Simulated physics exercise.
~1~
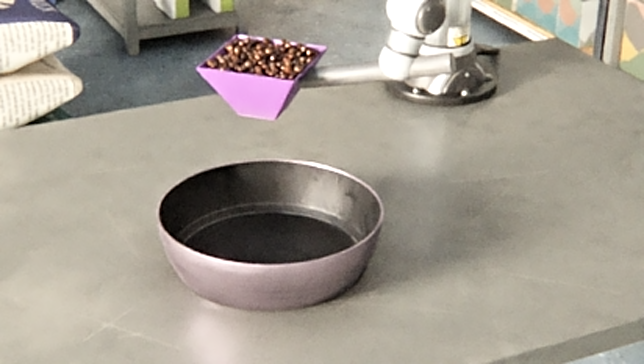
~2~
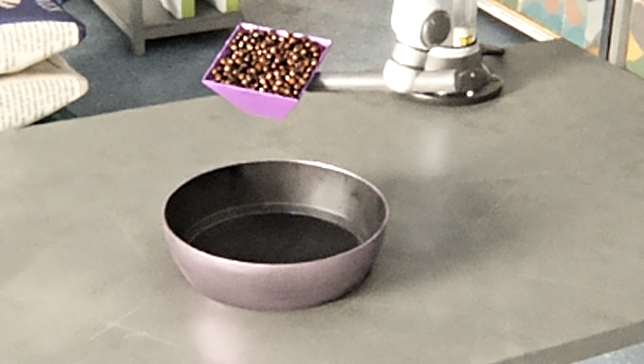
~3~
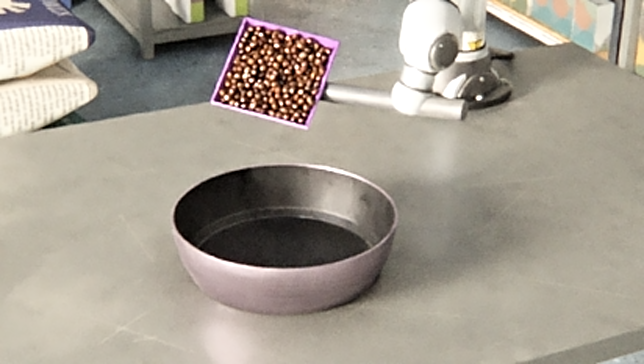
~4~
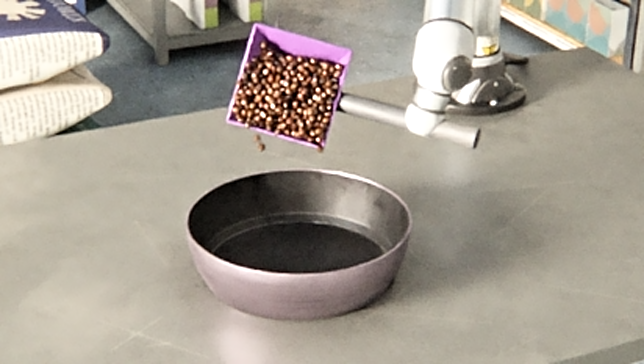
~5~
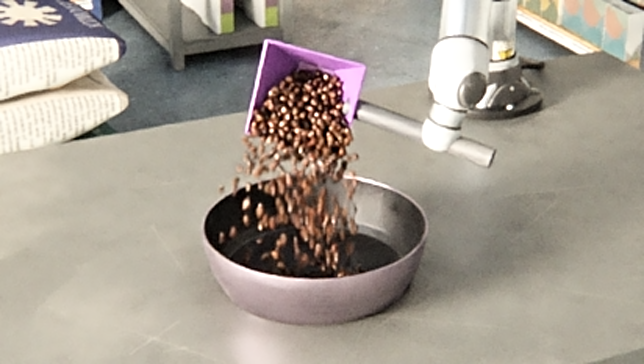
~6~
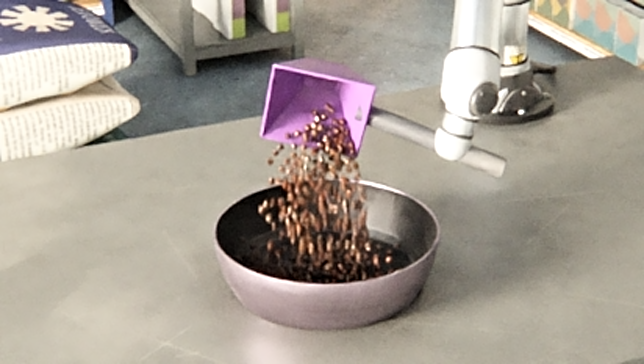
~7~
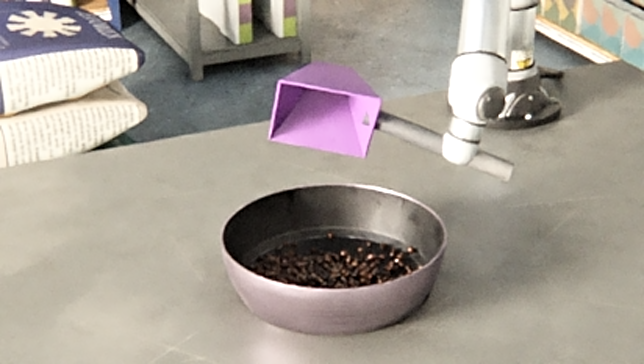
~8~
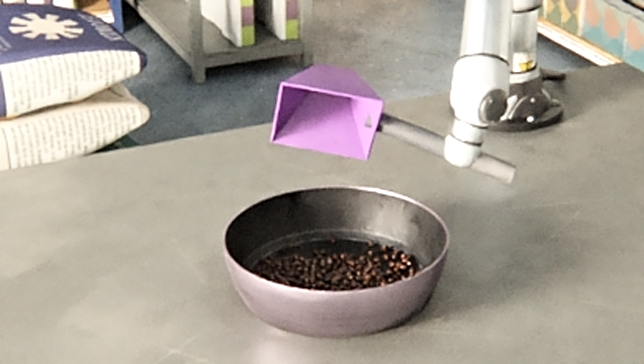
The clip shows a robotic arm steadily tilting a purple scoop of brown coffee beans above a round, dark pan on a gray table. The beans spill over the edge and pour down in a stream until the scoop is empty, ending in a still layer across the pan's bottom.
